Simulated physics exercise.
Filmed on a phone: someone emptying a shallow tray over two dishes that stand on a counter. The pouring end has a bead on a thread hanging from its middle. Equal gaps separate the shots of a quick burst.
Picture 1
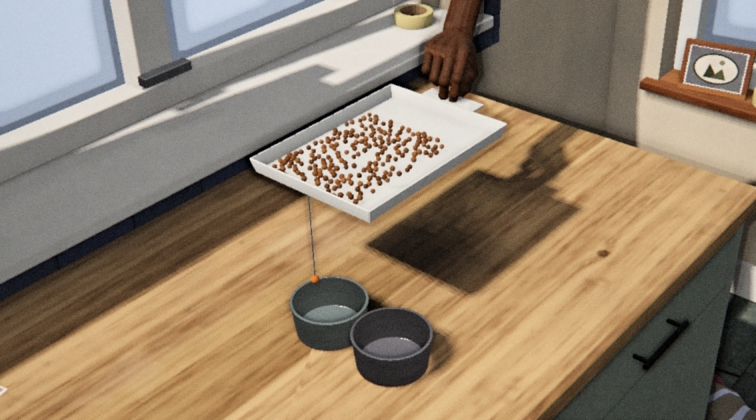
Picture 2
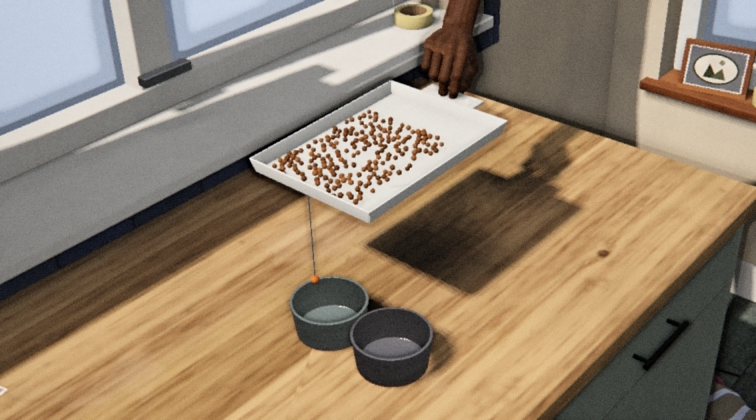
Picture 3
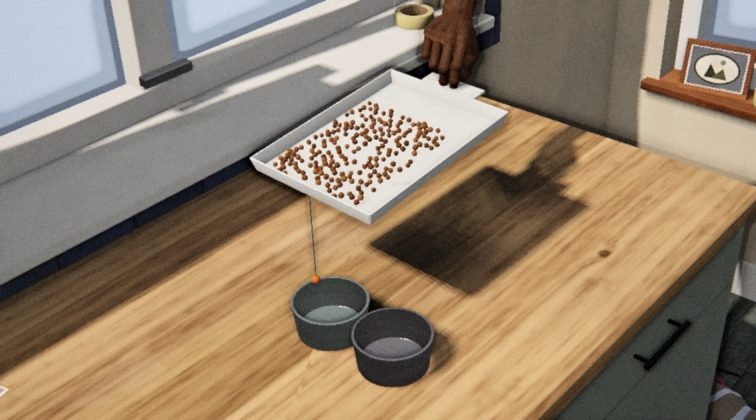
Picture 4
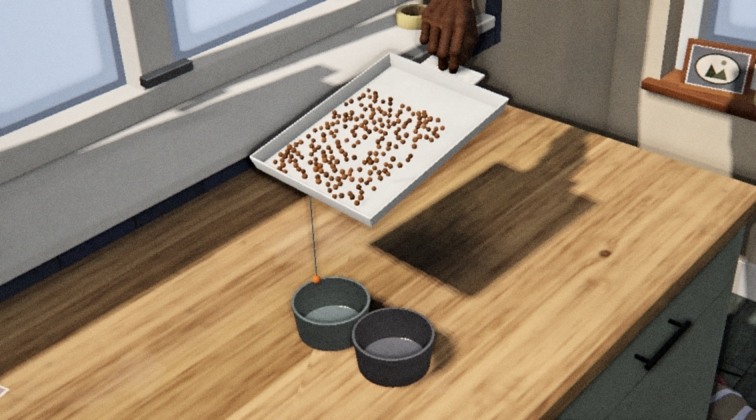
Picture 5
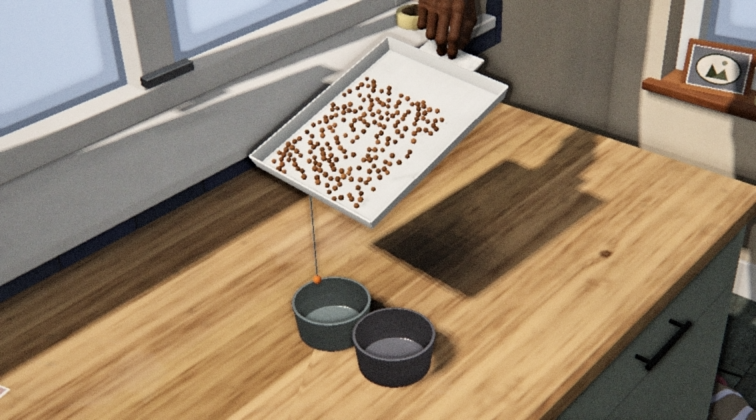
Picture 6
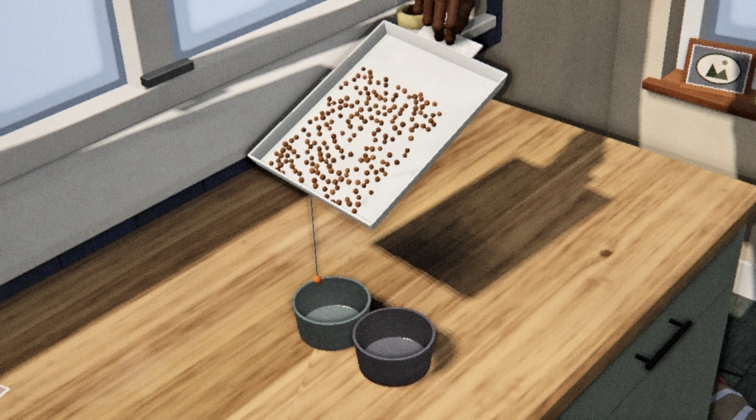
The video shows a hand gradually raising the far end of a shallow white tray above two dark dishes on a wooden counter, tilting it steeper as the small brown balls on it begin shifting slightly toward the lower end.
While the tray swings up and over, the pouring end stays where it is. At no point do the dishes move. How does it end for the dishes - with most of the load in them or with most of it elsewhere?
With most in them.
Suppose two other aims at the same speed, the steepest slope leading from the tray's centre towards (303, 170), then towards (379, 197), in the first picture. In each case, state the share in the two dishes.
Roughly 0 per cent, and 70 per cent.
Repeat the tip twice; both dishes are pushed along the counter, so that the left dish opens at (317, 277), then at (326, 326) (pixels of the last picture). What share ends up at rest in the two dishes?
First try: Roughly 50 per cent; second try: Roughly 60 per cent.
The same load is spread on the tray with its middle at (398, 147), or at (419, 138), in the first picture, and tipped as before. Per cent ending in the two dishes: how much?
Estimates in order: 70 percent, 50 percent.
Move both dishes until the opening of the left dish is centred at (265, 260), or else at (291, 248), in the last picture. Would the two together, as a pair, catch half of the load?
Short of half and then Short of half.
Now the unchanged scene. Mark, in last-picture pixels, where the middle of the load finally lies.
Close to (378, 353) in the last picture.
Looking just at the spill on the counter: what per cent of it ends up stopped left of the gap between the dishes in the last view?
Close to 100 per cent of the spill, I think.
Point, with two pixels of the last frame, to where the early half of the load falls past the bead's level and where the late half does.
First part (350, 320), rest (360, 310).
Soon after the last picture, tray tipped steeply; most on the tray; a stray few outside both; a small part in the air.
A little later, tray tipped past a quarter turn; a small part on the tray; about a quarter in the right dish; about a quarter in the left dish; a small part outside both; about a quarter in the air.
Later still, tray tipped past a quarter turn; about half in the right dish; about a quarter in the left dish; about a quarter outside both; a stray few in the air.
By the end, tray tipped past a quarter turn; about half in the right dish; about a quarter in the left dish; about a quarter outside both.
